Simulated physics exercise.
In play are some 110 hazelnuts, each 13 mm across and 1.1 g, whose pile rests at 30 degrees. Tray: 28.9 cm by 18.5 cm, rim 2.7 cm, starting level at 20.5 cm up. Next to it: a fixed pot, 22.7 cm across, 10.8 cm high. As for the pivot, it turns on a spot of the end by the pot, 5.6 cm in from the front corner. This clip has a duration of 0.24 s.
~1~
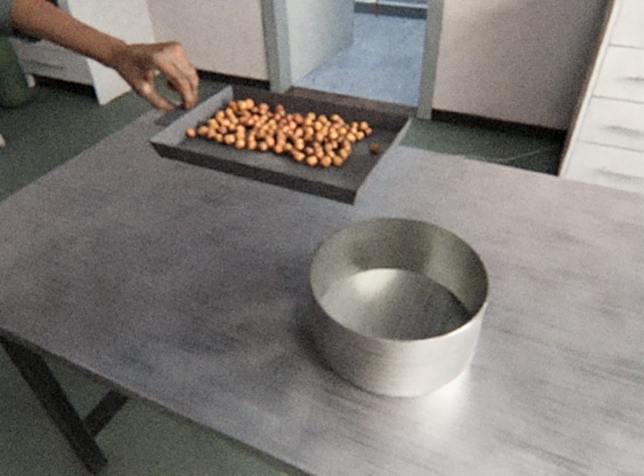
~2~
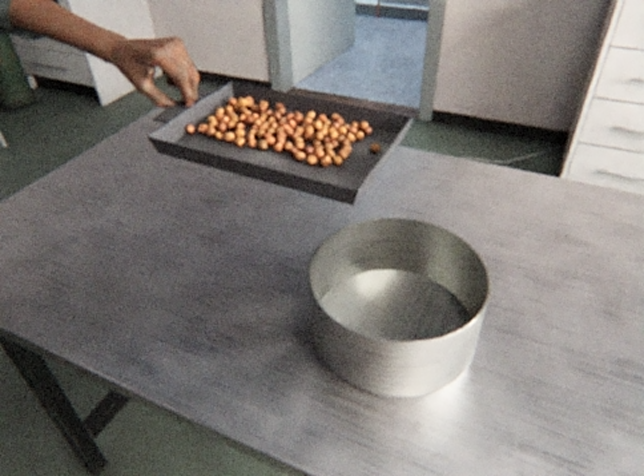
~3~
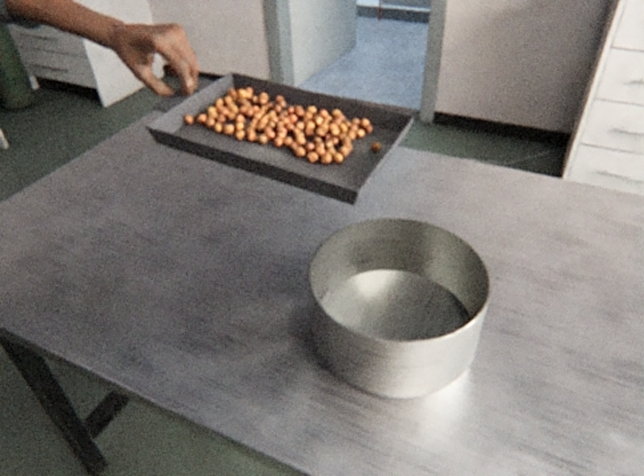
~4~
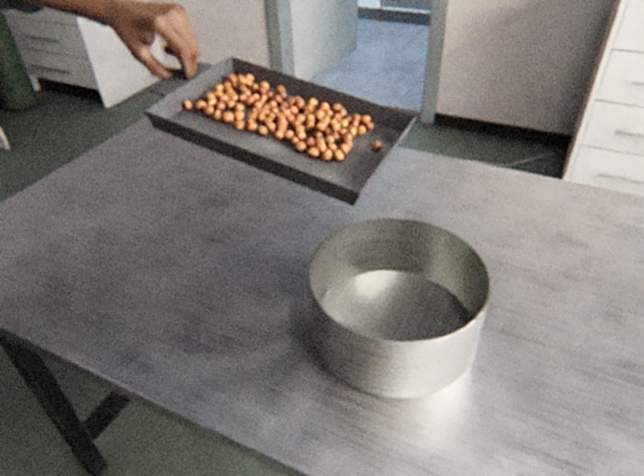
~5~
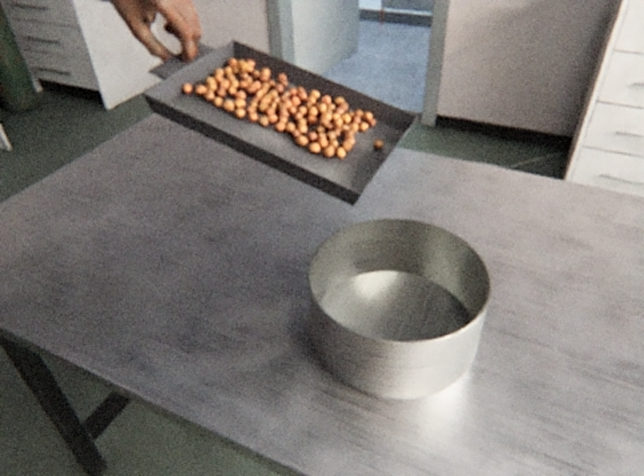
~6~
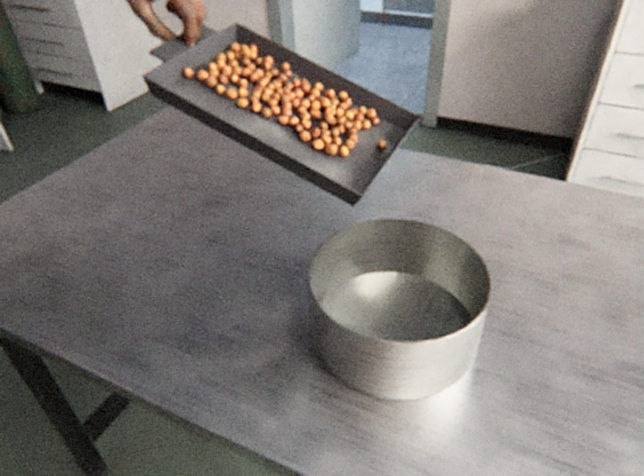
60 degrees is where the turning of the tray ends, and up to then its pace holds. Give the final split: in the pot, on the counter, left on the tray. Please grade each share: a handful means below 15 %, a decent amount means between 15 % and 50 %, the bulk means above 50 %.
Pot: A decent amount, counter: A handful, tray: The bulk.
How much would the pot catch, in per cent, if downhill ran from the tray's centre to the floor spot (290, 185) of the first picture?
Roughly 25 per cent.
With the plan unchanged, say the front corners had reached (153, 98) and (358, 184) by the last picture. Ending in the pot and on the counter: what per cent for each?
That works out as pot 0 and counter 0.
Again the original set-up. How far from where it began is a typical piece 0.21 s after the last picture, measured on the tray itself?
Around 5 centimetres.
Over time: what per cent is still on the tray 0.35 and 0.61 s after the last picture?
The figures go 100 and then 80.
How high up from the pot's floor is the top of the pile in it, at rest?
1.5 cm.
Then, 0.21 s after the last picture, tilt 40 degrees; the tray holds 100 %, the pot 0 %.
Then, 0.35 s after the last picture, tilt 55 degrees; the tray holds 100 %, the pot 0 %.
Then, 0.61 s after the last picture, tilt 60 degrees; the tray holds 80 %, the pot 15 %.
In the end, pot 25 %, counter 5 %, tray 70 %.
